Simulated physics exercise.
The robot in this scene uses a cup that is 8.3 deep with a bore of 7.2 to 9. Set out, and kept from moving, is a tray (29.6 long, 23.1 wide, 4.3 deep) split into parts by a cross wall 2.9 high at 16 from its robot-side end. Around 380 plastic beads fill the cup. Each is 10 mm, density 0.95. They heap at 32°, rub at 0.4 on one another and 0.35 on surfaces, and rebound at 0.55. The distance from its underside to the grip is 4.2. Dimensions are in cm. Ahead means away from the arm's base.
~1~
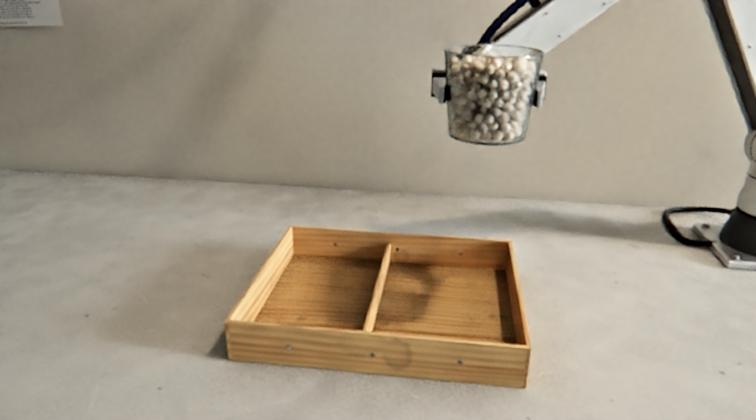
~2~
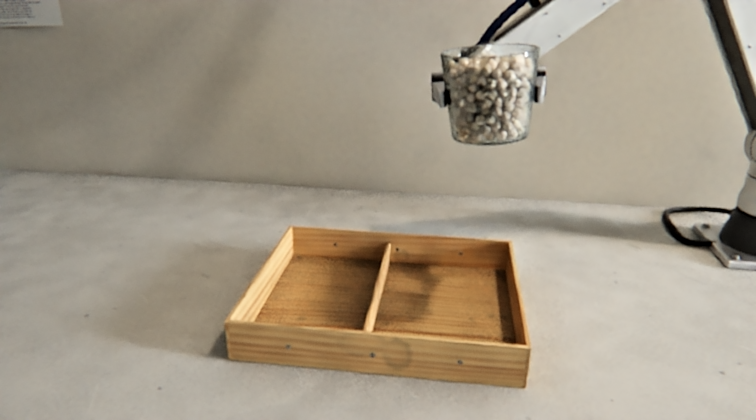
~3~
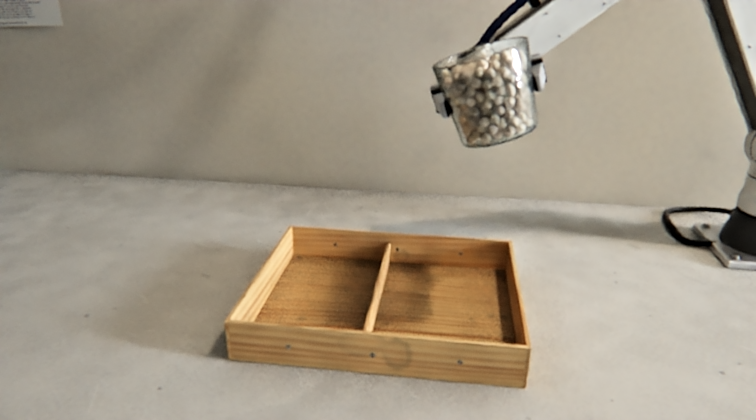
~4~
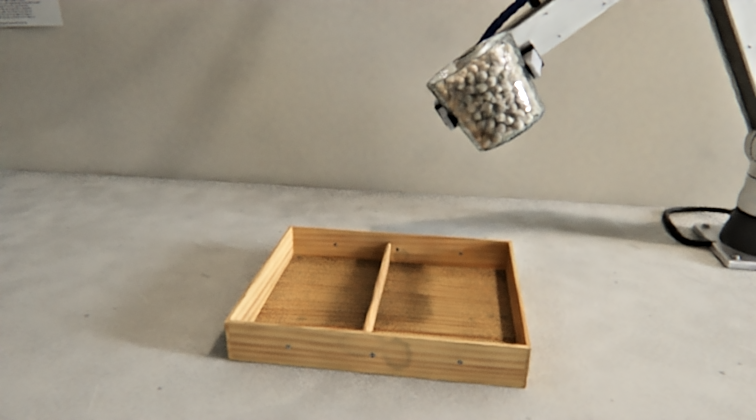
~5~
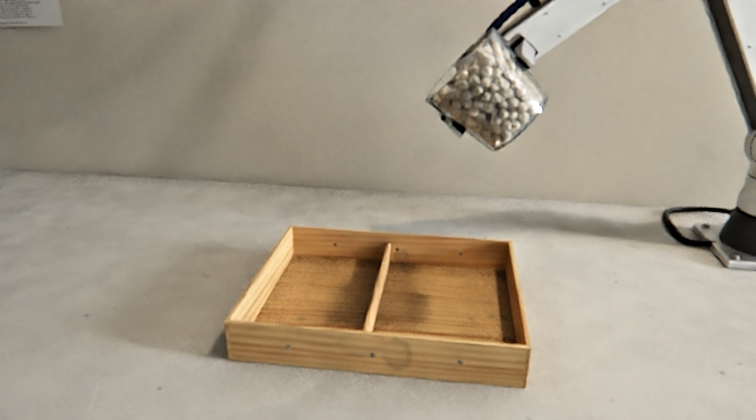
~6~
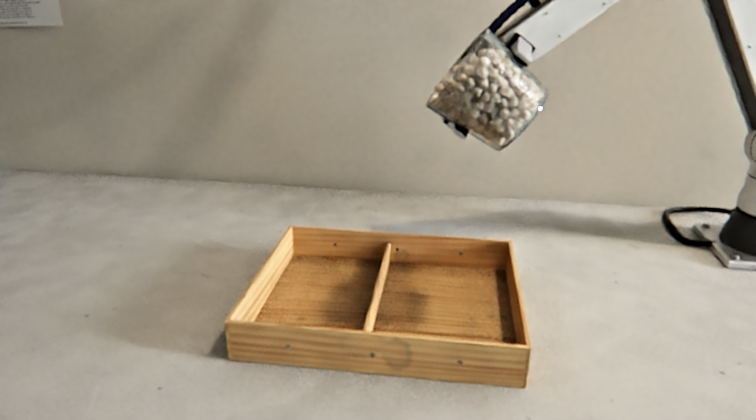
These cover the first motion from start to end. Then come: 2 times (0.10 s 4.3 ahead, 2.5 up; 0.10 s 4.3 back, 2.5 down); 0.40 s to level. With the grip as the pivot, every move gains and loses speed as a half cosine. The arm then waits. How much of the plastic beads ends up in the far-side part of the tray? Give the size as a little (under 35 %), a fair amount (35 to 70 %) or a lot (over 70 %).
A fair amount.
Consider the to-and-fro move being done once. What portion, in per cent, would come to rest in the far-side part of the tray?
In that case it would be roughly 50 per cent.
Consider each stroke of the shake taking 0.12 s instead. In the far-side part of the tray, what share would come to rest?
Roughly 45 percent would.
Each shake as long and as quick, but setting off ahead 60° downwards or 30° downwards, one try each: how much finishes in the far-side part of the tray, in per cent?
Result: Approx. 15 % and 20 %, one try each.
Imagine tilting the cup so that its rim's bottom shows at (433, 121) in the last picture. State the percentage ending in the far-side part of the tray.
That comes to some 85 percent.
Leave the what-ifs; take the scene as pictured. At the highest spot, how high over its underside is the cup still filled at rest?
I'd put it at close to 4.5 centimetres.
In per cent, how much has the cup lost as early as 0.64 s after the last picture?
Around 80 % is out.
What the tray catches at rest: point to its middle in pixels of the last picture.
Roughly at pixel (317, 297).
Then, 0.32 s later, tilted 54° forward, highest piece 30 above the table; 131 in the cup, 9 in the far-side part, 245 in flight or on a rim.
Then, 0.64 s later, tilted 19° forward, highest piece 29 above the table; 214 in the far-side part, 84 in the cup, 50 in the robot-side part, 25 on the table or floor, 12 in flight or on a rim.
Then, 1.00 s later, level, highest piece 27 above the table; 214 in the far-side part, 84 in the cup, 51 in the robot-side part, 36 on the table or floor.
Then, 2.05 s later, level, highest piece 27 above the table; 214 in the far-side part, 84 in the cup, 51 in the robot-side part, 36 on the table or floor.
At rest, 214 in the far-side part, 84 in the cup, 51 in the robot-side part, 36 on the table or floor. That is 56 % in the far-side part of the tray.
